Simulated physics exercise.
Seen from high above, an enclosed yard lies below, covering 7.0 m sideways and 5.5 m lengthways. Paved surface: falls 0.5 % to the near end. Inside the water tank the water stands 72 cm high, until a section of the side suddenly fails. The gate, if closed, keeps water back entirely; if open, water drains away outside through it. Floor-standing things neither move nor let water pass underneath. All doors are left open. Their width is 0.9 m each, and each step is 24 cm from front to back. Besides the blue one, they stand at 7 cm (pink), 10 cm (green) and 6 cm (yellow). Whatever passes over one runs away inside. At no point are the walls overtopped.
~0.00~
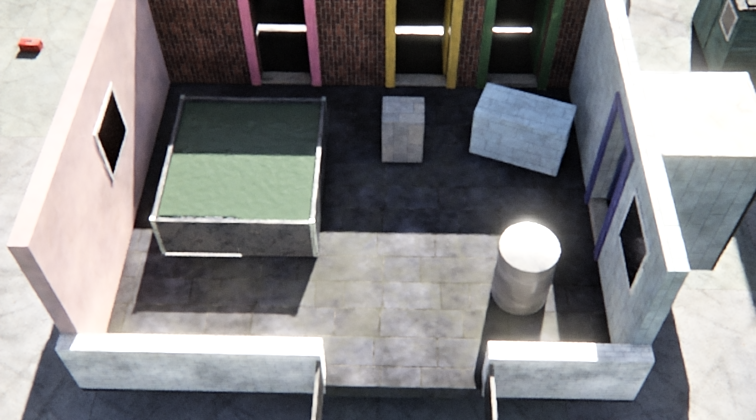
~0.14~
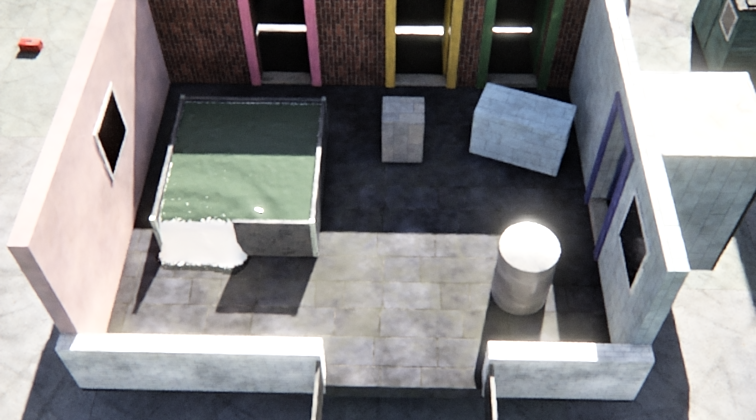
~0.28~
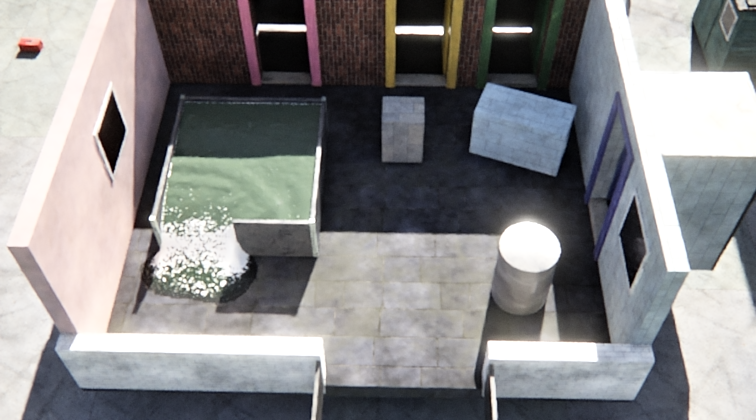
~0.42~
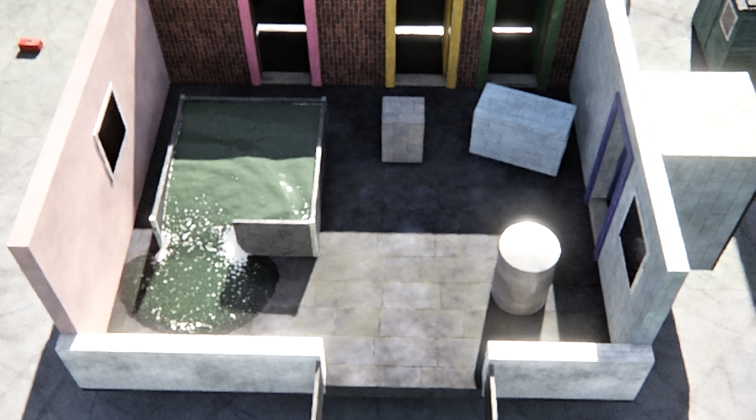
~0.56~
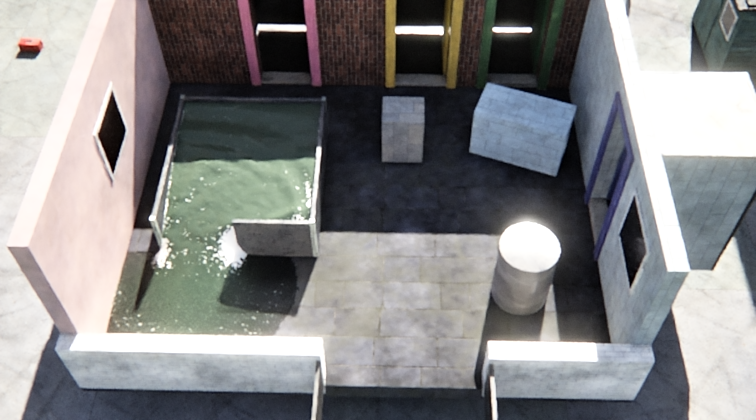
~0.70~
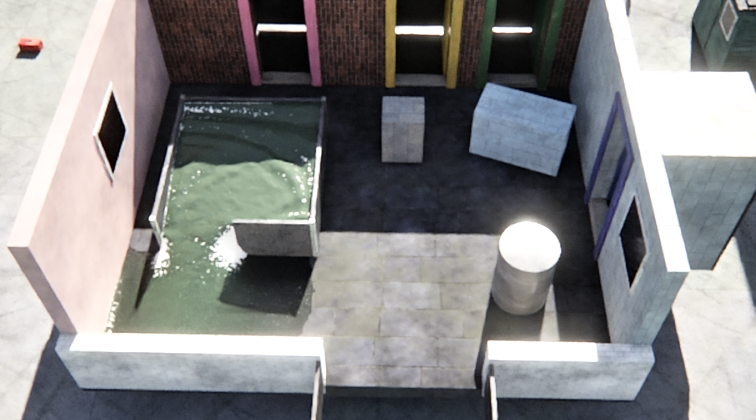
At first, greenish water lies still in a tank on the left of a walled yard, with blocks and a pale cylinder standing to the right. Then white, foaming water bursts from the tank's near side, spreads in a rounded pool, and covers the near left corner of the floor.
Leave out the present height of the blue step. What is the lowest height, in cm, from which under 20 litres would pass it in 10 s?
12.5 cm.
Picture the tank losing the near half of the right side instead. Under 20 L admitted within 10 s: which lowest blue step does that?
At least roughly 31 centimetres tall.
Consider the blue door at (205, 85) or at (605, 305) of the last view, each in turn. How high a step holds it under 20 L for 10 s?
About 18 and 13.0 cm.
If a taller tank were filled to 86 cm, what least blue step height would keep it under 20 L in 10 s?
You'd need a step of close to 16 cm.
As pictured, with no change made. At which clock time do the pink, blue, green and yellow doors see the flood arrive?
For pink it's 4.5 s, for blue 3.8 s, for green 5.5 s, and for yellow 6.0 s.
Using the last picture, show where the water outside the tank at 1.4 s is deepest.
(99, 364).
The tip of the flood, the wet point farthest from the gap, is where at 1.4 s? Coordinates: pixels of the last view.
In the last picture, around (377, 370).
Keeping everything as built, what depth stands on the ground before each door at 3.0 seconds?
Depth (cm): Pink 0 / blue 0 / green 0 / yellow 0.
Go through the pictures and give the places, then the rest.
In the first picture, still water, 72 cm deep, in the water tank at (244, 159); the blue door at (606, 186) is dry.
In the second picture, water pours out at (201, 242) and has run 0.3 m, to (229, 270); about 9 cm deep outside, 72 cm at the back.
In the third picture, the gap is at (201, 242), the front 0.8 m out at (208, 298); the back of the water tank holds 72 cm.
In the fourth picture, water pours out at (201, 243) and has run 1.4 m, to (188, 334); about 8 cm deep outside, 72 cm at the back.
In the fifth picture, the front is at a hidden place, 1.9 m from the gap at (201, 243); 3.9 m2 of floor is wet, 72 cm left at the back.
In the sixth picture, the front is at a hidden place, 2.0 m from the gap at (201, 243); 4.5 m2 of floor is wet, 68 cm left at the back; the blue door at (606, 186), 5.9 m from the gap, is still 4.6 m from the nearest water.
After 1.4 s water covers 15 % of the floor, deepest (62 cm) near (99, 364); it has not reached the blue door.
After 3.0 s water covers 45 % of the floor, deepest (40 cm) near (99, 364); it has not reached the blue door.
After 10.0 s water covers 100 % of the floor, deepest (17 cm) near (570, 145); 11 cm at the blue door, 0 litres in over its 18 cm step.
At the blue door as built, the water arrived by 3.8 s and peaked near 18 cm at 6.8 s.
Run again over the same 10 s with other heights there, 33 litres in over 11 cm, 8 litres over 14.5 cm. The limit of 20 litres is kept from about 12.5 cm up.
